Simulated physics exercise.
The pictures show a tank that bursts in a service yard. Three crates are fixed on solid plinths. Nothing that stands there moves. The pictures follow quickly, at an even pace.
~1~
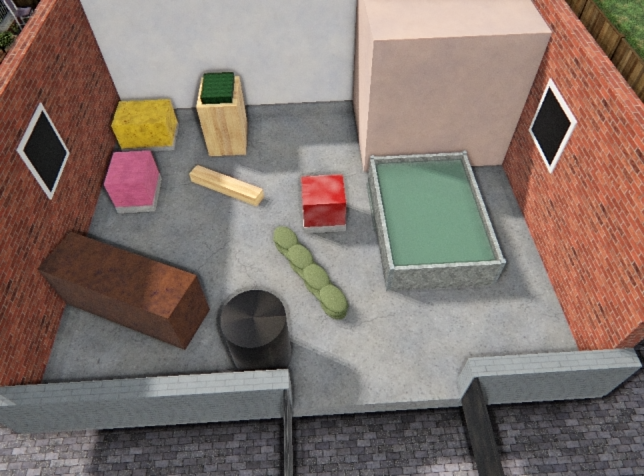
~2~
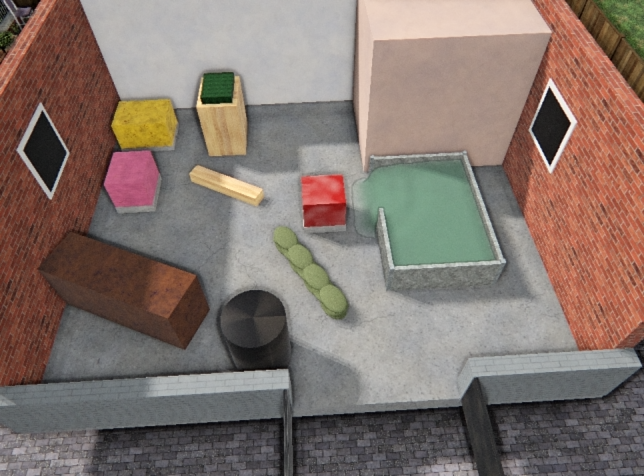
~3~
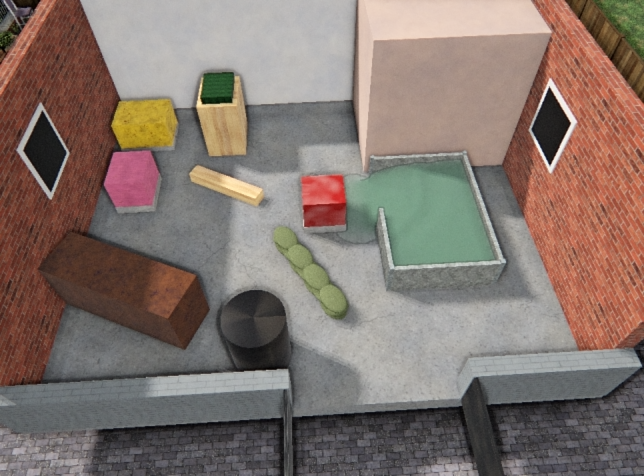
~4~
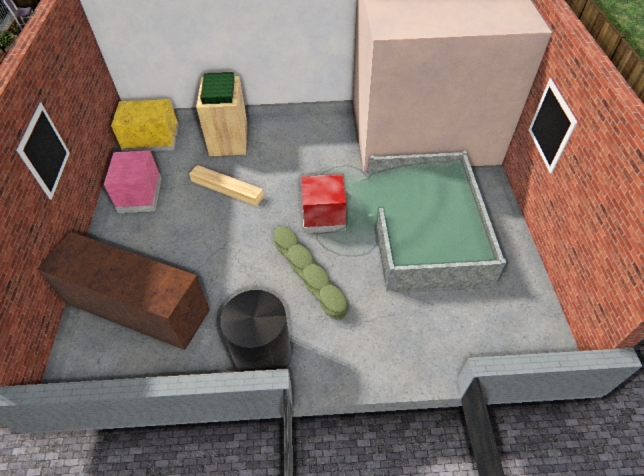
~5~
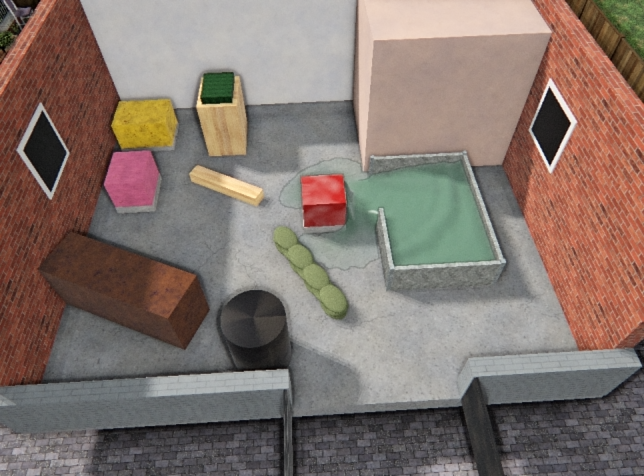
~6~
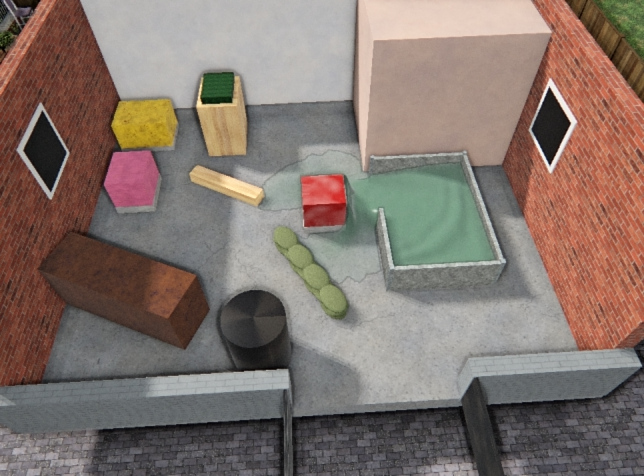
Walled service yard with green water pouring from a gap in a tank's left side, spreading leftward around a red block.
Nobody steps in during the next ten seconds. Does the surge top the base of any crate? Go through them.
In the end: The red crate is soaked; the yellow crate is soaked; the pink crate keeps dry.
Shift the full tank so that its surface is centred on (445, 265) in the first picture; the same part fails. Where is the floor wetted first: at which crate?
First comes the red one.
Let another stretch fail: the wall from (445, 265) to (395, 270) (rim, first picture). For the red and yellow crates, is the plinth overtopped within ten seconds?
In short: Red escapes it; yellow keeps dry.
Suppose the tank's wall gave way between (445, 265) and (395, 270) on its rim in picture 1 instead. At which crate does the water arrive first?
That is the red one.
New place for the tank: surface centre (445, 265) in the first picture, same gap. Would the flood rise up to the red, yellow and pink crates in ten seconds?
The red crate is topped; the yellow crate remains dry; the pink crate remains dry.
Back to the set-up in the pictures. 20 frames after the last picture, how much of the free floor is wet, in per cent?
Some 50 per cent.
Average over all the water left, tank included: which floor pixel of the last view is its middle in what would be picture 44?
Near (304, 192).
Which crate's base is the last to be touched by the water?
It is the pink crate.
A moment on, water covers 20 % of the floor; the red crate water round its plinth, the yellow crate not reached, the pink crate not reached.
Next, water covers 35 % of the floor; the red crate water round its plinth, the yellow crate water round its plinth, the pink crate not reached.
Then, water covers 50 % of the floor; the red crate water round its plinth, the yellow crate water round its plinth, the pink crate water round its plinth.
Later, water covers 60 % of the floor; the red crate water round its plinth, the yellow crate water round its plinth, the pink crate water round its plinth.
In the end, water covers 75 % of the floor; the red crate was topped, the yellow crate was topped, the pink crate stayed above the water.
